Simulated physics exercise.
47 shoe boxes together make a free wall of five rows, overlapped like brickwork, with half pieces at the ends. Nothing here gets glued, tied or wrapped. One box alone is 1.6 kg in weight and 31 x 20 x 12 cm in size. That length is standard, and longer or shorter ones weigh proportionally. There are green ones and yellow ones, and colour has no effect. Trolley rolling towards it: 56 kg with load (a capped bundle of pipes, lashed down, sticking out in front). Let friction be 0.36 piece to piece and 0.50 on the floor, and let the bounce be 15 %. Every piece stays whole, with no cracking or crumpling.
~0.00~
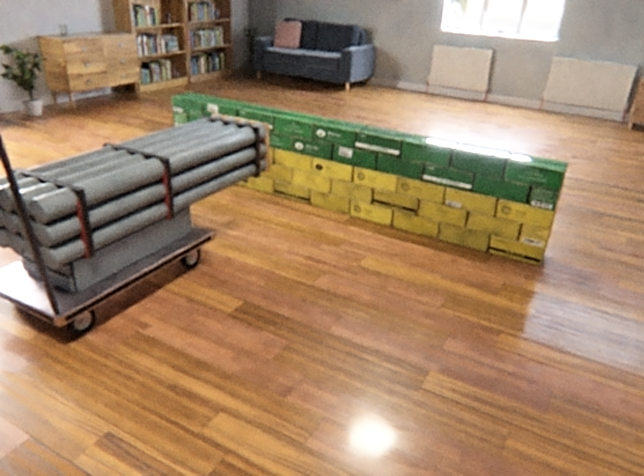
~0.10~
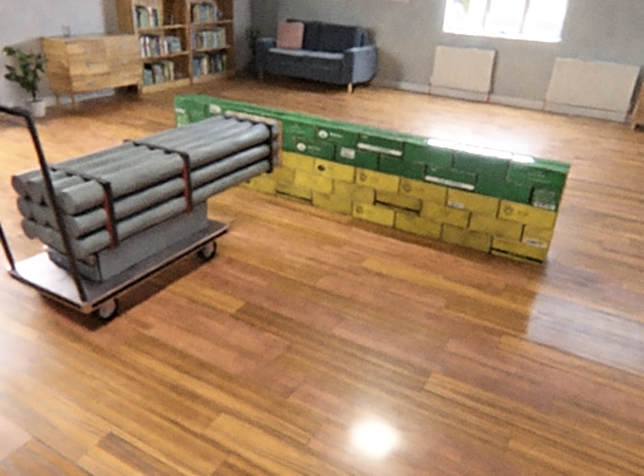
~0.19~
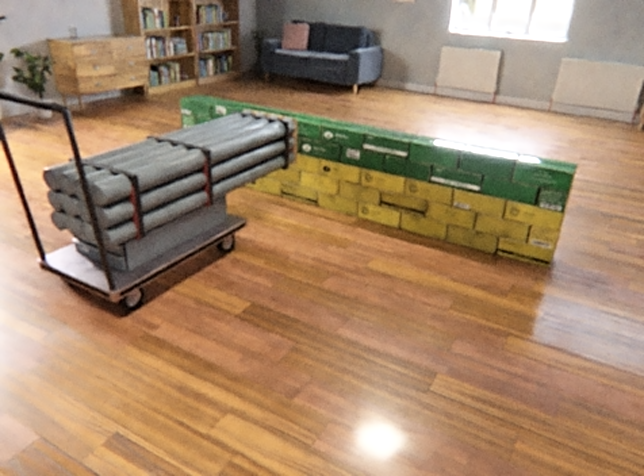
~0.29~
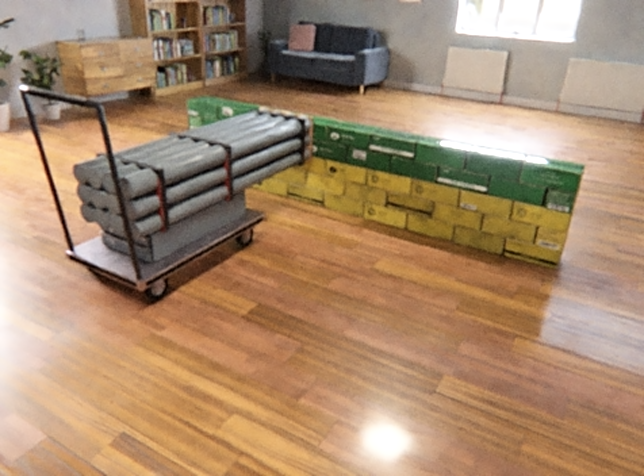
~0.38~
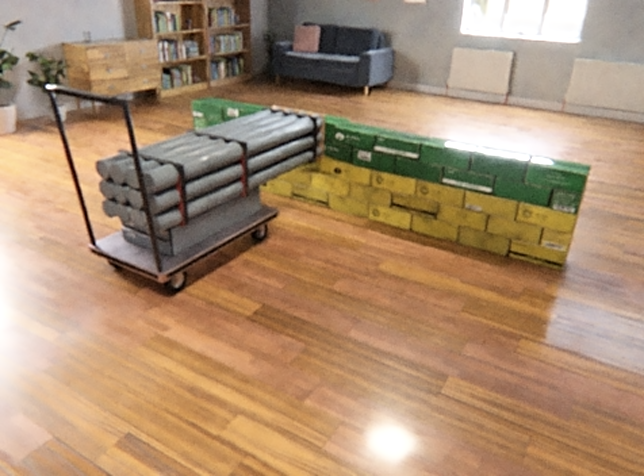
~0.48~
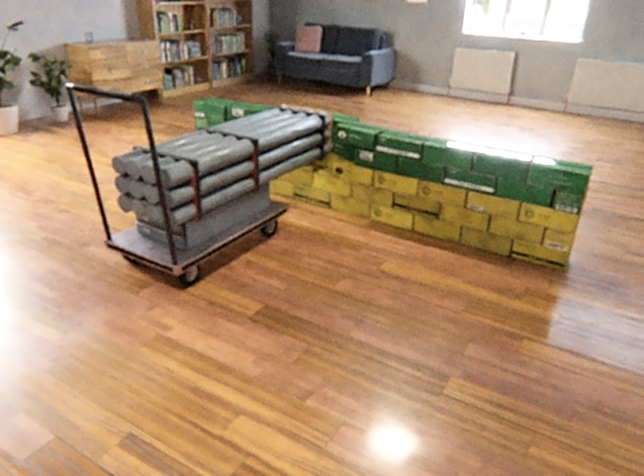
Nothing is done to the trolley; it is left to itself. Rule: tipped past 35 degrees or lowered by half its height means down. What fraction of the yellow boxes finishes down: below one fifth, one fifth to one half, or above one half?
Below one fifth.
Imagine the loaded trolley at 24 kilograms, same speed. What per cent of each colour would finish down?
In that case yellow comes to 10 and green to 40 percent.
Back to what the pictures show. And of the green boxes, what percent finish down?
By colour: Green 40 per cent.
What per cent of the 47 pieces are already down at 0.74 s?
15 %.
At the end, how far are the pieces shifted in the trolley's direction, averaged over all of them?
Averaged out, it's some 15 centimetres.
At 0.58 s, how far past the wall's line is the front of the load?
About 25 cm.
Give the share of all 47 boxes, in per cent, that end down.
Near enough 20 per cent of them, I reckon.
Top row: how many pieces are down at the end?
The number comes to 4.
Around 0.58 s, load 24 cm past the wall's line, still rolling; none of the 28 yellow boxes down (0 of 47 in all colours); top yellow box unmoved; top green box tipped 11°.
Around 0.74 s, load 36 cm past the wall's line, still rolling; 2 of the 28 yellow boxes down (7 of 47 in all colours); top yellow box unmoved; top green box tipped 37°, 20 cm lower.
Around 1.02 s, load 56 cm past the wall's line, still rolling; 2 of the 28 yellow boxes down (9 of 47 in all colours); top yellow box unmoved; top green box on its side.
Around 1.40 s, load 75 cm past the wall's line, still rolling; 2 of the 28 yellow boxes down (9 of 47 in all colours); top yellow box unmoved; top green box upside down.
Finally (2.4 s), load 79 cm past the wall's line, stopped; 2 of the 28 yellow boxes down (9 of 47 in all colours); top yellow box unmoved; top green box upside down. That is 7 per cent. Seen by the last camera, middles, top yellow box near (551, 213), top green box near (410, 167).
